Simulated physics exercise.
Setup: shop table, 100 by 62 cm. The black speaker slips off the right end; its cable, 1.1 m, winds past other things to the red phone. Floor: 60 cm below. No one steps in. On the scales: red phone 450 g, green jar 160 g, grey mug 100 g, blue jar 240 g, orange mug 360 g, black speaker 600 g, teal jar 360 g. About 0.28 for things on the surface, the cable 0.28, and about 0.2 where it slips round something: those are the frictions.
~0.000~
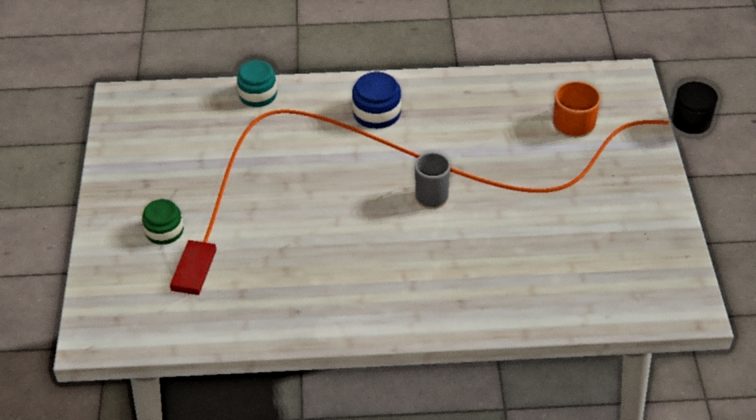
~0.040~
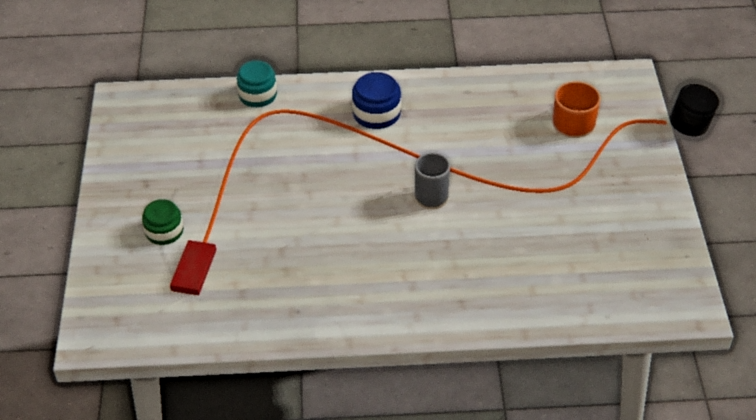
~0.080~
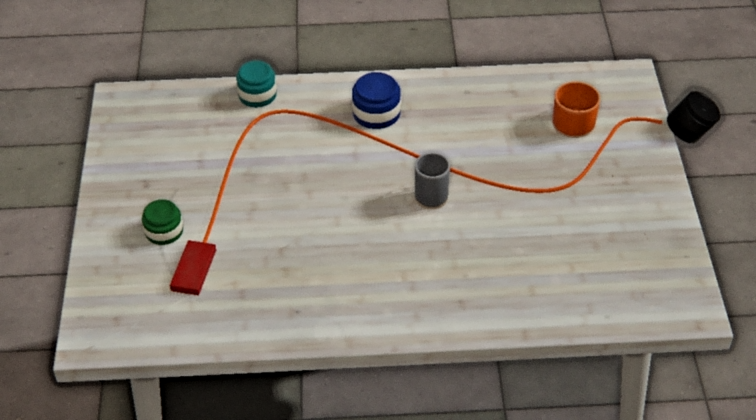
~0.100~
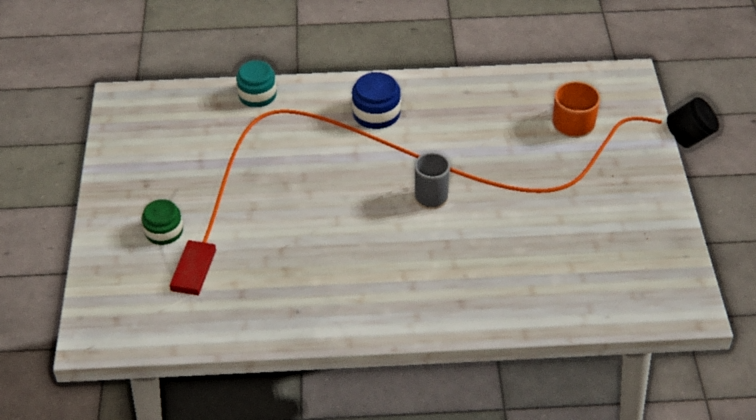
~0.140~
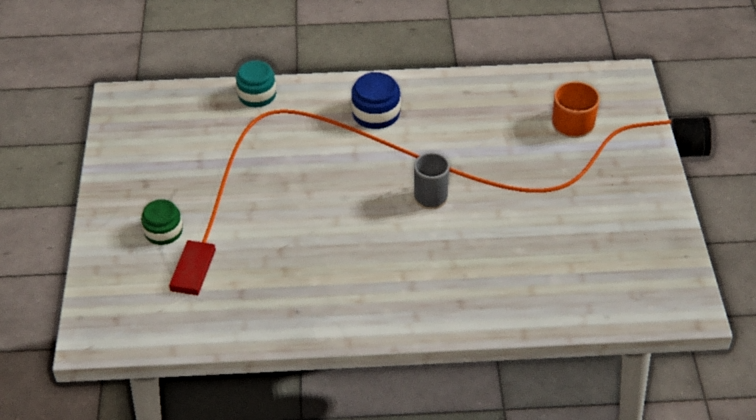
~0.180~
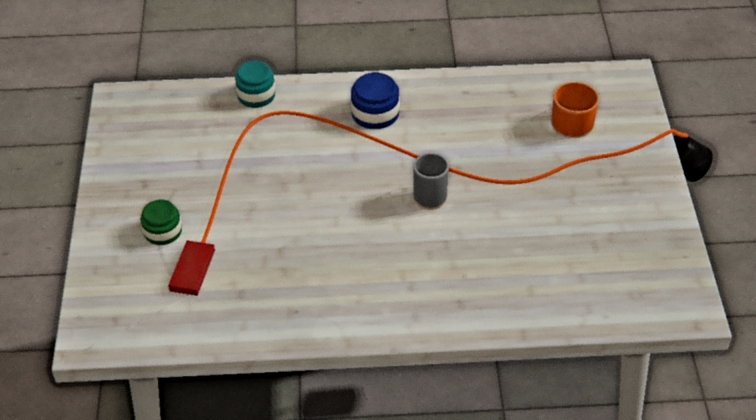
A black speaker at the right edge of a pale wooden table, seen from above at an angle on a tiled floor, tilts over the side and slips downward, drawing the attached orange cable straighter. The cable curves past a grey mug to a red phone at left. Green, teal and blue jars and an orange mug stay still, as does the camera.
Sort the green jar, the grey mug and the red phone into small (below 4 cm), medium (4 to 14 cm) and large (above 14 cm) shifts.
Shifts - green jar: Small; grey mug: Large; red phone: Large.
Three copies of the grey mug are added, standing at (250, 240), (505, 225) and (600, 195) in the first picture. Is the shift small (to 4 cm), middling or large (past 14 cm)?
Big, slight, then slight.
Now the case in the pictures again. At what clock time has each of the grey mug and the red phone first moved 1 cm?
Grey mug 0.36 s; red phone 0.36 s, roughly.
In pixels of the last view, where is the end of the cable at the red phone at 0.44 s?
Estimated pixel: (300, 258).
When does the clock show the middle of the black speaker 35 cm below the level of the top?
Estimate: About 0.32 s.
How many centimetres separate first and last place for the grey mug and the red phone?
Grey mug over the edge, red phone roughly 70 cm.
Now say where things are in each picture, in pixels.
In the first frame, green jar (160, 211); grey mug (433, 165); red phone (193, 264); cable runs through (612, 136) (520, 189) (397, 147) (280, 112) (221, 193).
In the second frame, black speaker (697, 97); cable runs through (611, 136) (397, 148) (221, 193).
In the third frame, black speaker (693, 117); cable runs through (610, 136) (397, 148) (221, 193).
In the fourth frame, black speaker (693, 123); cable runs through (610, 136) (396, 148) (221, 193).
In the fifth frame, black speaker (691, 137); cable runs through (611, 136) (396, 148) (220, 193).
In the sixth frame, green jar (159, 211); grey mug (431, 165); red phone (191, 264); cable runs through (643, 145) (523, 181) (397, 149) (280, 113) (219, 194).
By 0.4 s, the cable's tail end at (300, 258); red phone 12 cm off its start, grey mug 9 cm off its start, black speaker over the edge.
By 0.7 s, the cable's tail end at (495, 200); red phone 45 cm off its start, grey mug on its side, 31 cm off its start, black speaker over the edge.
By 0.9 s, the cable's tail end at (593, 173); red phone 63 cm off its start at (564, 164), grey mug over the edge, black speaker over the edge.
By 1.2 s, the cable's tail end at (607, 170); red phone 65 cm off its start, grey mug over the edge, black speaker over the edge.
By 2.4 s, the cable's tail end at (607, 170); red phone 65 cm off its start at (577, 161), grey mug over the edge, green jar 0 cm off its start at (159, 211), black speaker over the edge.
